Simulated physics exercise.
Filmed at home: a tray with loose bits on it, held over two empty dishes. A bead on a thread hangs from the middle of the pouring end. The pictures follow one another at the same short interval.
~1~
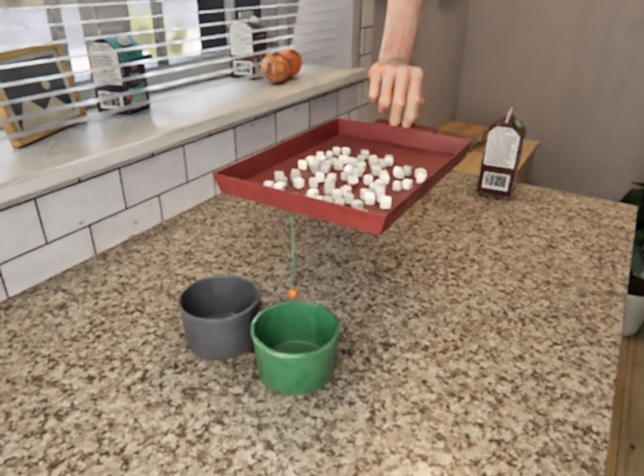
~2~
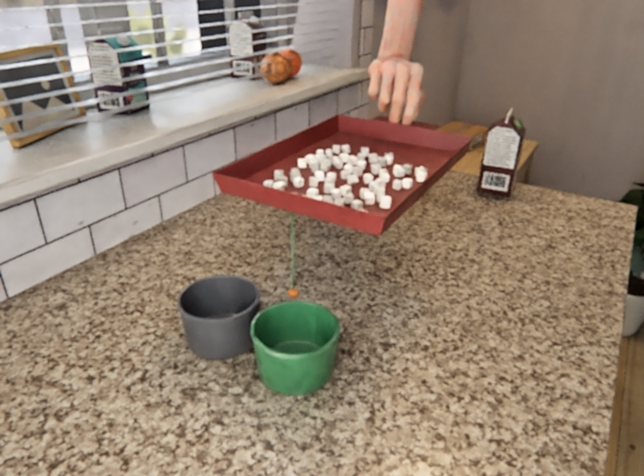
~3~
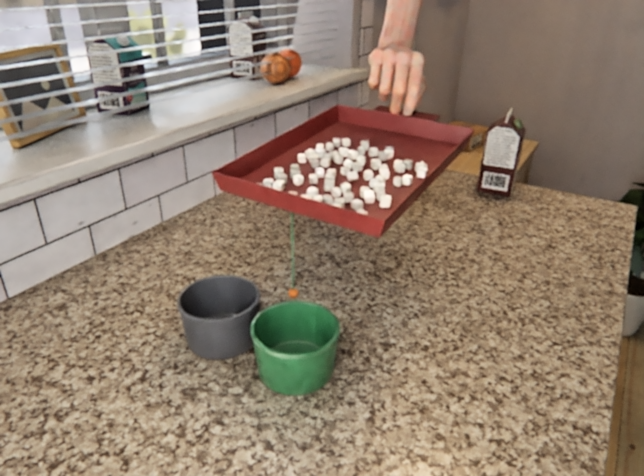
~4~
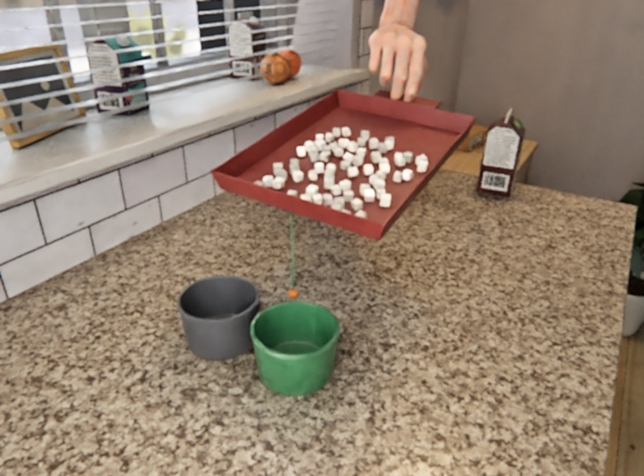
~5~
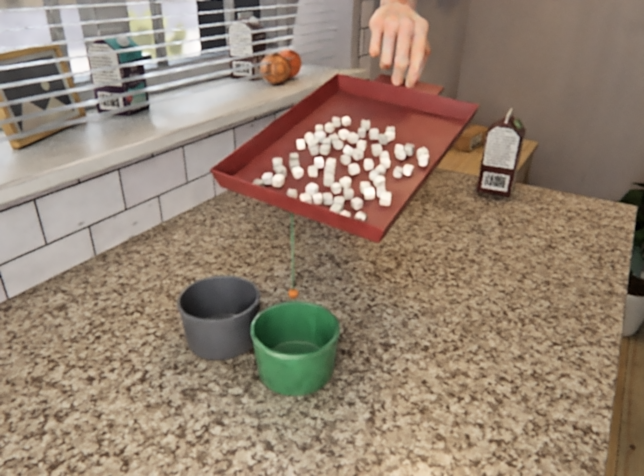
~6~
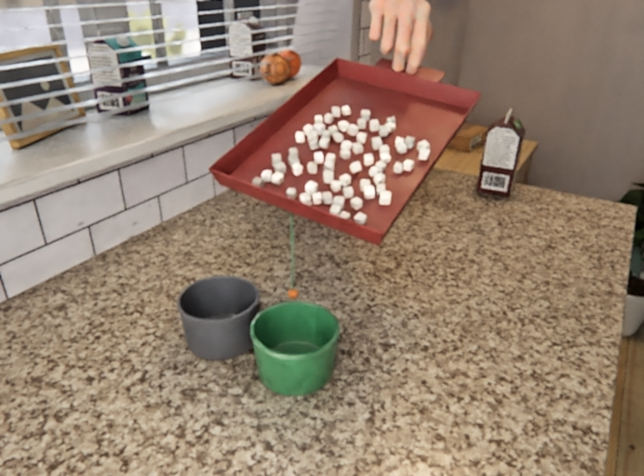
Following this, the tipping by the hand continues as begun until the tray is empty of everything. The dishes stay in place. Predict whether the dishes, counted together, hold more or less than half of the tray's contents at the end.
So the dishes mostly fail at catching it, really.
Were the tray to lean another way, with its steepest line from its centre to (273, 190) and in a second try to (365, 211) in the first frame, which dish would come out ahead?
At the first place the left one, at the second the right dish.
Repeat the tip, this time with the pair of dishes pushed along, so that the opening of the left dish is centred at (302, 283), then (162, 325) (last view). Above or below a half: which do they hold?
Result, first setup: A minority share; second setup: A minority share.
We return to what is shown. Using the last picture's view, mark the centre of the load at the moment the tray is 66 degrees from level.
Roughly at (343, 202).
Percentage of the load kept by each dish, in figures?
Left dish around 0 percent; right dish around 30 percent.
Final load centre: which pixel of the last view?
About (356, 392).
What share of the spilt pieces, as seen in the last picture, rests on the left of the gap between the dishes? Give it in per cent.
Near 0 in a hundred.
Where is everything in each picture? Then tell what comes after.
In the first frame, corners of the pouring end near (220, 172) and (381, 213), level; middle of the load near (346, 176), sugar cubes; left dish near (194, 333); right dish near (271, 368); bead on its thread near (294, 293).
In the second frame, corners of the pouring end near (220, 172) and (381, 214), level; middle of the load near (345, 175).
In the third frame, corners of the pouring end near (219, 171) and (381, 216), tipped barely, lowest at the right corner; middle of the load near (346, 171).
In the fourth frame, corners of the pouring end near (218, 170) and (380, 220), tipped a little, lowest at the right corner; middle of the load near (345, 165).
In the fifth frame, corners of the pouring end near (217, 168) and (380, 224), tipped a little, lowest at the right corner; middle of the load near (346, 159).
In the sixth frame, corners of the pouring end near (216, 167) and (380, 228), tipped clearly, lowest at the right corner; middle of the load near (345, 154); left dish near (193, 334); right dish near (271, 368).
Shortly afterwards, tray tipped steeply; the whole lot on the tray.
Next, tray tipped past a quarter turn; near two thirds on the tray; a little in the right dish; a little outside both; near a quarter in the air.
Some moments later, tray tipped past a quarter turn; near a third in the right dish; near two thirds outside both.
In the end, tray tipped past a quarter turn; near a third in the right dish; none at all in the left dish; near two thirds outside both.
